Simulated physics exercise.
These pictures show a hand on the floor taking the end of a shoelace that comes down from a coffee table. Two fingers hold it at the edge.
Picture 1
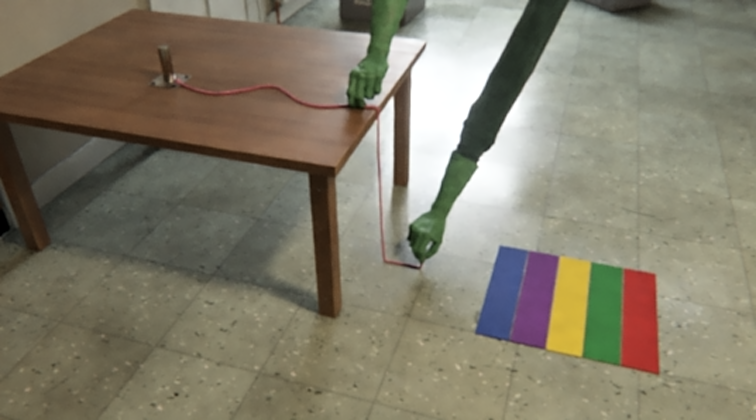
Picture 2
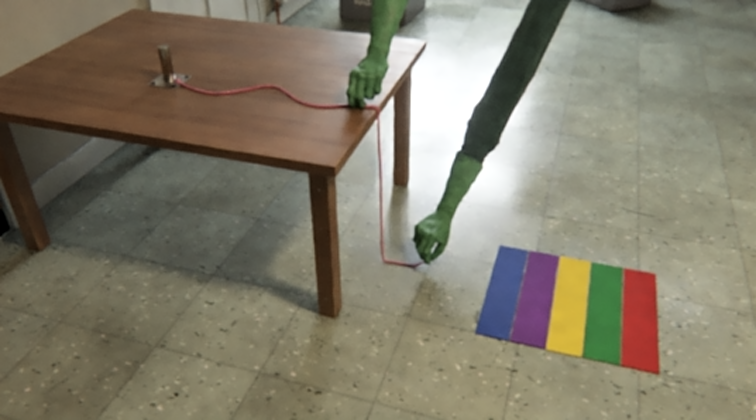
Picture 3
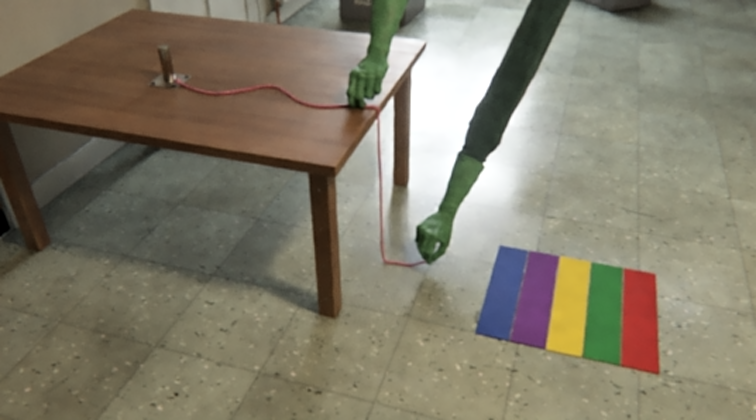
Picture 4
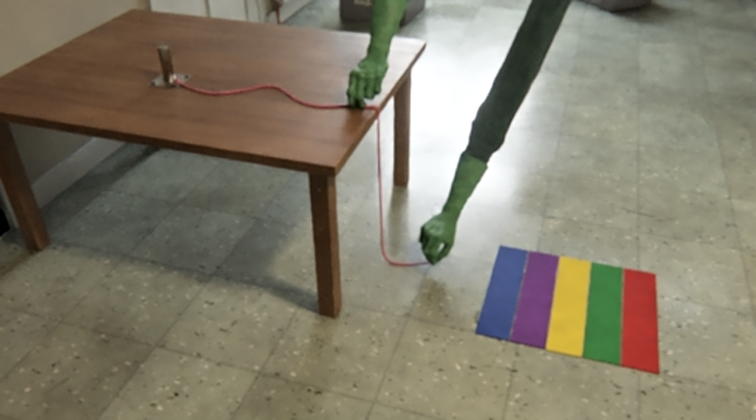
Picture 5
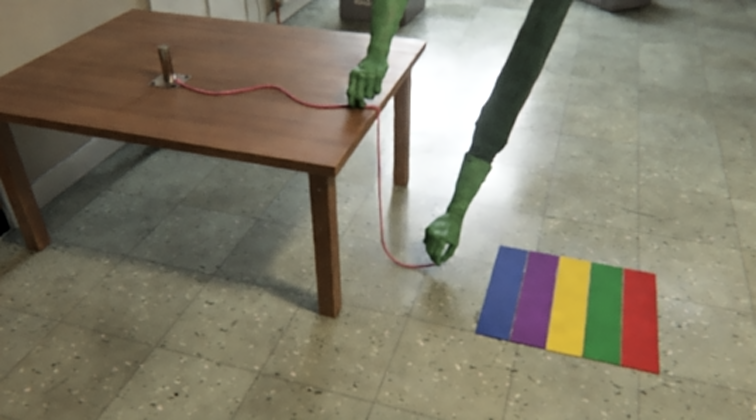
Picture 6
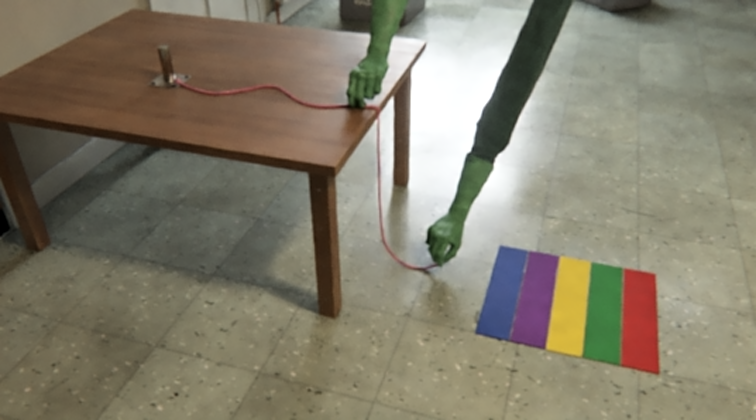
To begin with, one green hand rests on a red shoelace at the edge of a wooden coffee table while another grips its hanging end near the floor. The lower hand then draws the end slightly to the right, toward the colored stripes, as the upper hand stays still.
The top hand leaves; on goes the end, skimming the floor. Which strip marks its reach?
The end stops over the yellow strip.
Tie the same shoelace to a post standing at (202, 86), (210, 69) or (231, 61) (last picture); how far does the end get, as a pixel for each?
Near (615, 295), (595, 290) and (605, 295).
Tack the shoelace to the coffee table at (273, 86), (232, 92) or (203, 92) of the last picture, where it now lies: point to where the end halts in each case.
Try by try, around (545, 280), (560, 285) and (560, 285).
Early on, end near (495, 272); over blue.
Midway, end near (539, 281); over purple.
At the end of the slack, end near (567, 286); over yellow. It gets as far as the yellow strip.
